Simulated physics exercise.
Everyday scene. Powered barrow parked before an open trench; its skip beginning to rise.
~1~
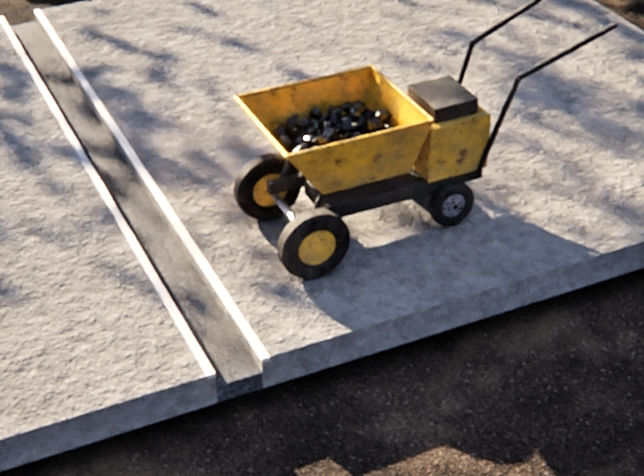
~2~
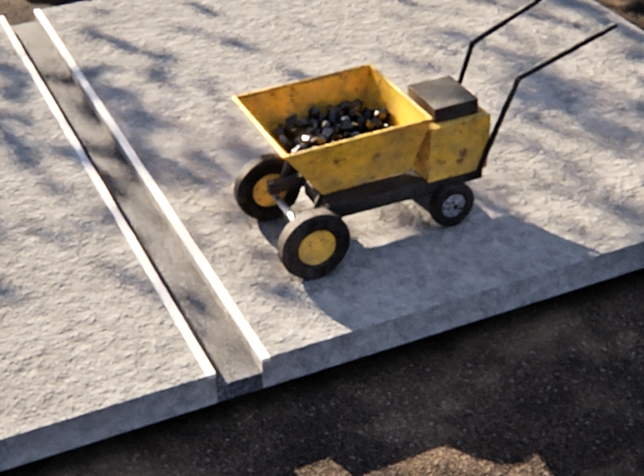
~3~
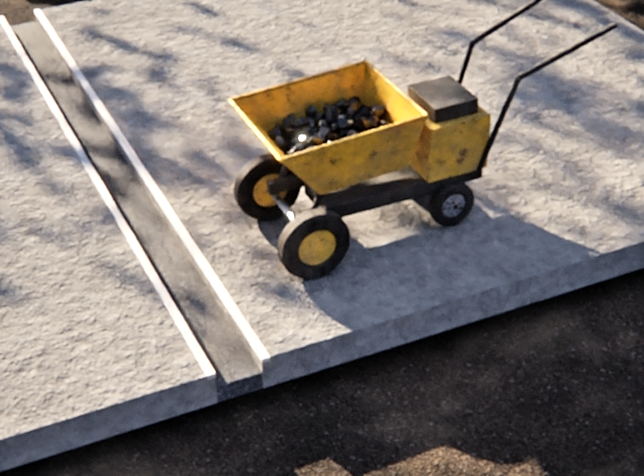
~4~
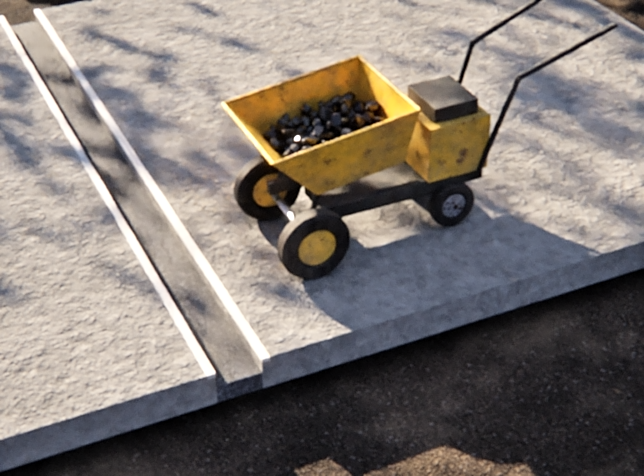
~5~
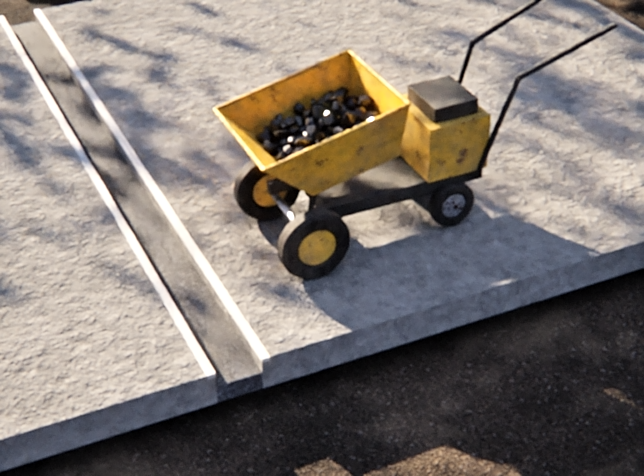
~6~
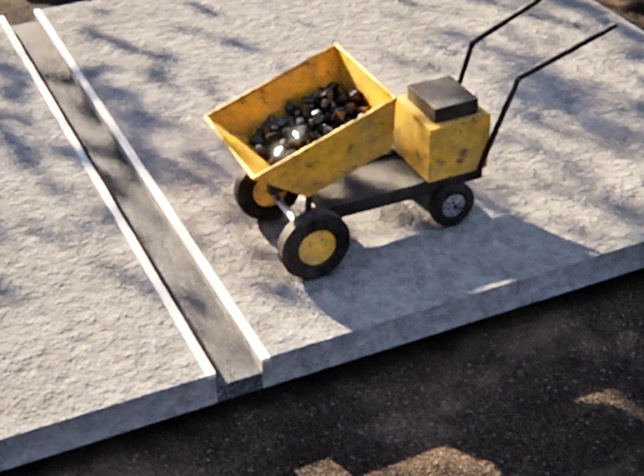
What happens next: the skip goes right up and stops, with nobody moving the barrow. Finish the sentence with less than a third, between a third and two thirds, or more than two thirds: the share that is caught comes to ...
The share that is caught comes to between a third and two thirds.
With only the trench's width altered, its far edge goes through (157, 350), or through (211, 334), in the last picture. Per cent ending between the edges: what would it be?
Lab note: Try one about 90 %, try two about 10 %.
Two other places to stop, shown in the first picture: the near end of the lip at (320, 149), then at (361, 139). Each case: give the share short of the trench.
10 % for the first, 50 % for the second.
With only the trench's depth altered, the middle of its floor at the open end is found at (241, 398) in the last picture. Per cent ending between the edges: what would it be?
It would be close to 70 percent.
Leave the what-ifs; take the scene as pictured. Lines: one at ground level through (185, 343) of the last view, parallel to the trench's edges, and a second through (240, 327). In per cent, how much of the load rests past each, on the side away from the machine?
Close to 40 % and 90 %, in that order.
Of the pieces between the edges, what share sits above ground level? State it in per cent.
Estimate: Close to 30 in a hundred.
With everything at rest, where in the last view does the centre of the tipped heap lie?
Once nothing moves, the middle sits near (166, 279).
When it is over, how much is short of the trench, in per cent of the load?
Roughly 0 in a hundred.
Just after the last frame, skip tipped steeply; every one in the skip.
A moment on, skip tipped right over; the larger part in the skip; about a tenth in or heaped over the trench; just a few beyond it.
Further on, skip tipped right over; about a tenth in the skip; roughly half in or heaped over the trench; roughly a third beyond it.
When it is over, skip tipped right over; about a tenth in the skip; roughly half in or heaped over the trench; roughly half beyond it.
